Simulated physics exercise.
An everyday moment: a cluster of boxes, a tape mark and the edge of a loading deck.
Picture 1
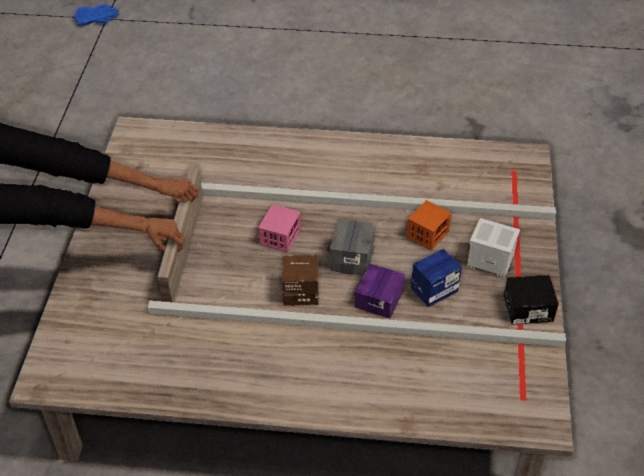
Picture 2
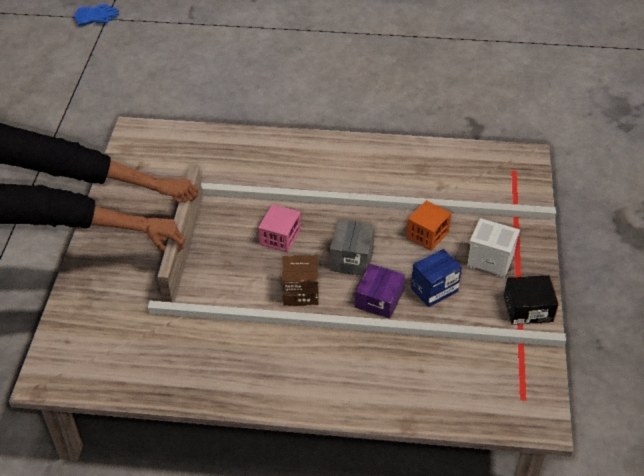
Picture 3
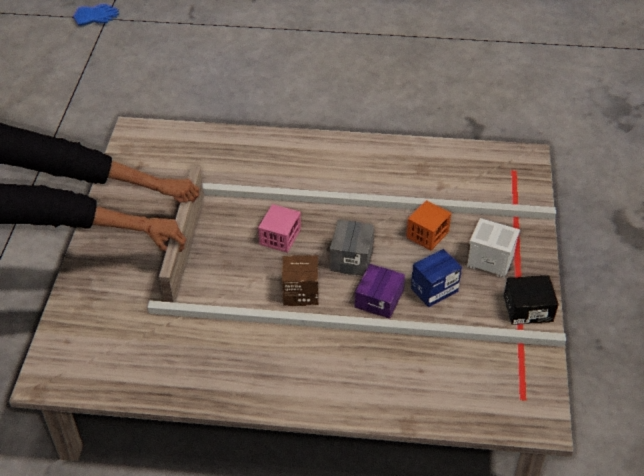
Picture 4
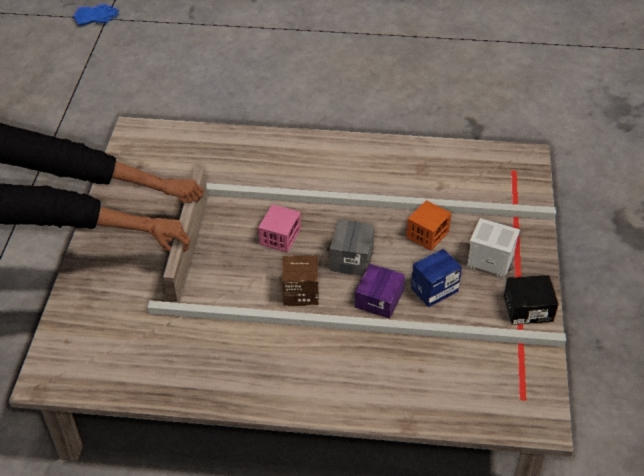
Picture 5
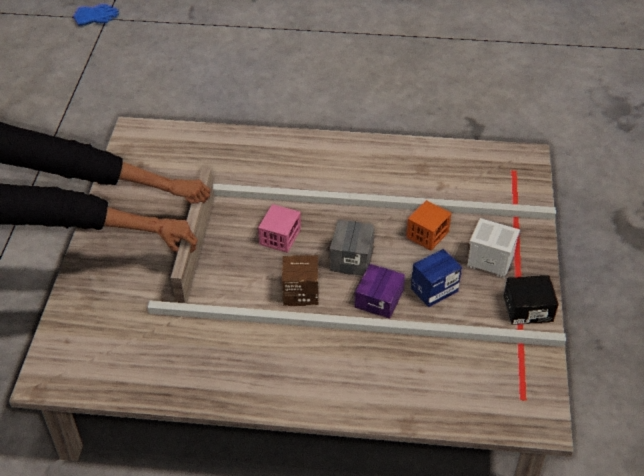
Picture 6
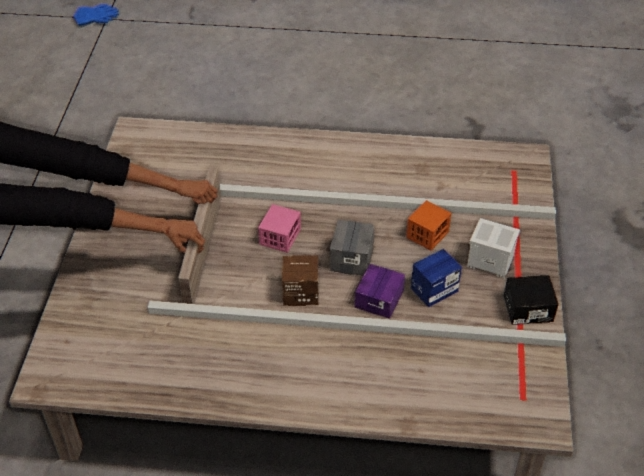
Two hands slide a wooden plank slightly right across a table toward several still boxes.
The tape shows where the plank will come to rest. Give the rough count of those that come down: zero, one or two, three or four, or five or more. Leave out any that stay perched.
In the end the number that fall off is five or more.
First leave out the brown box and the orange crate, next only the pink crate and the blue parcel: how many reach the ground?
3 in the first case, 3 in the second.
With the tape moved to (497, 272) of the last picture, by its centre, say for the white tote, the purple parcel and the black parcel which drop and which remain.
The white tote comes down, the purple parcel stays on, the black parcel drops off.
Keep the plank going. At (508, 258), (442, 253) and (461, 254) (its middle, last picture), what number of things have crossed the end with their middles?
The counts: 4, 0 and 1.
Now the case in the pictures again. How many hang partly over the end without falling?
It comes to 1.
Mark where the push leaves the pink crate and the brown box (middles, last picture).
Near (534, 244) and (540, 305).
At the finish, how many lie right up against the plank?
2 of them.
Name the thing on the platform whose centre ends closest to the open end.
The grey parcel ends nearest.
Soon after, none off yet; black parcel at rest near (531, 300); white tote at rest near (493, 248); blue parcel at rest near (436, 278).
At rest, the number that fall off is five or more; fallen, purple parcel, orange crate, blue parcel, white tote and black parcel.
